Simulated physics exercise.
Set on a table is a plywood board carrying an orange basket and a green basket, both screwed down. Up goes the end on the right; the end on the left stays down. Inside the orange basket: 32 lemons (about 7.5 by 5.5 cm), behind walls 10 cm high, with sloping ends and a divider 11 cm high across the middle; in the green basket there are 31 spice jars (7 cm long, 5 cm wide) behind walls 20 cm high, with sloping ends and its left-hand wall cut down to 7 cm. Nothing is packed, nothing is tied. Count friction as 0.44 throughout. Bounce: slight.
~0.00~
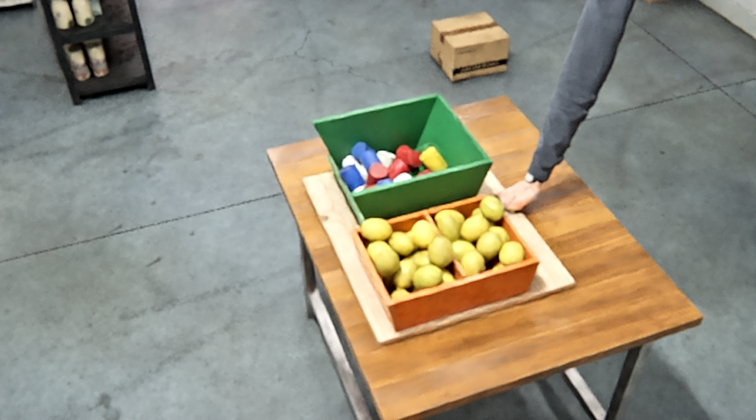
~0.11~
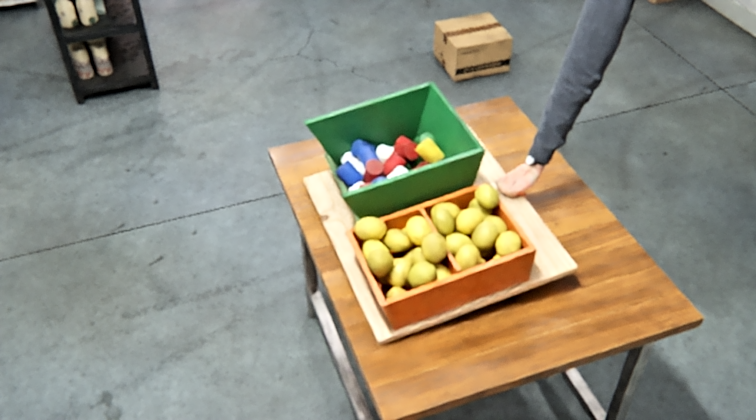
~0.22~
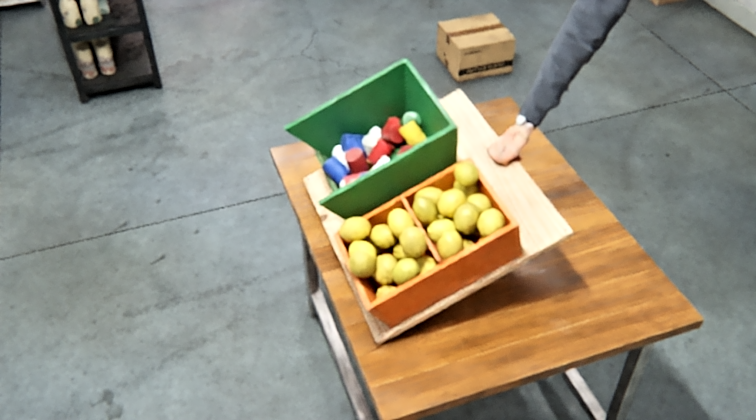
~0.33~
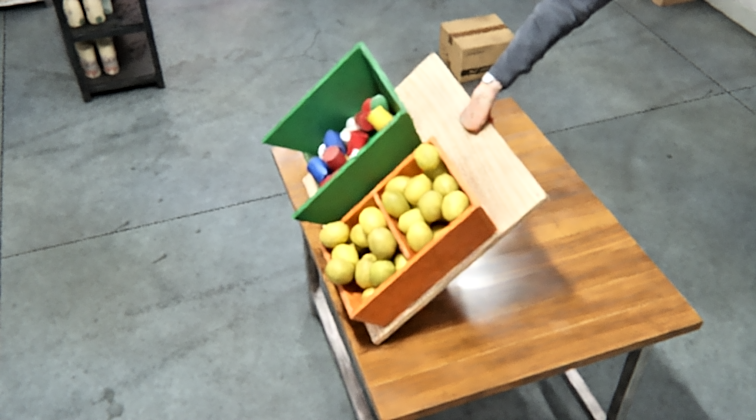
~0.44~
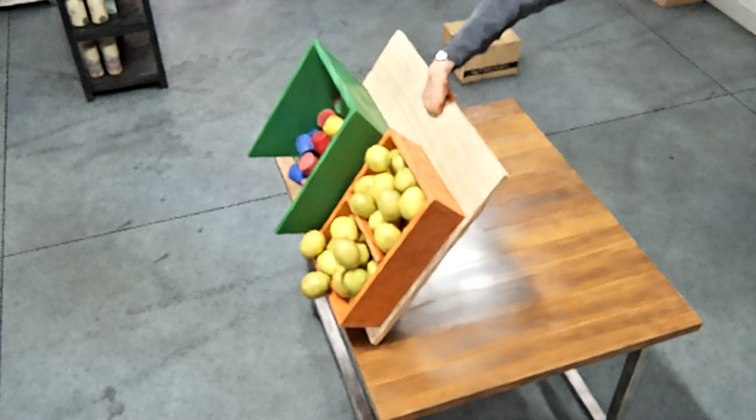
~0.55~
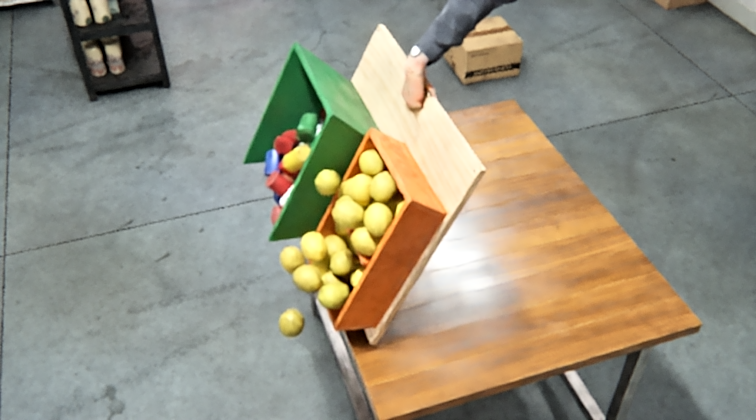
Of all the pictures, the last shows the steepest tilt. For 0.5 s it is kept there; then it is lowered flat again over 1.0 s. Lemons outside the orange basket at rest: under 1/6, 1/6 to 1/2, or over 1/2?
1/6 to 1/2.
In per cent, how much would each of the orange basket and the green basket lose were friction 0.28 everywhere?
Then the orange basket sheds 40 per cent, while the green basket sheds 70 per cent.
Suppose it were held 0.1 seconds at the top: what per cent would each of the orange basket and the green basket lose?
Orange basket 30%, green basket 70%.
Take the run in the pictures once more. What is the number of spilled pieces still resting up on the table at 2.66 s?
Around 0 of them.
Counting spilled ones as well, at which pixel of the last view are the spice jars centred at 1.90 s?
(257, 394).
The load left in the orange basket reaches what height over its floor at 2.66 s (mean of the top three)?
Around 13 centimetres high.
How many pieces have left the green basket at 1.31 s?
Out so far from the green basket: Around 20.
After 0.89 s, tilt 63°; the orange basket is down by 7 of 32 and the green basket is down by 18 of 31.
After 1.31 s, tilt 52°; the orange basket is down by 8 of 32 and the green basket is down by 21 of 31.
After 1.90 s, tilt 4°; the orange basket is down by 8 of 32 and the green basket is down by 22 of 31.
When it is over (at 2.66 s), the orange basket is down by 8 of 32 and the green basket is down by 22 of 31. Asked share, 8 of 32, 25 per cent.
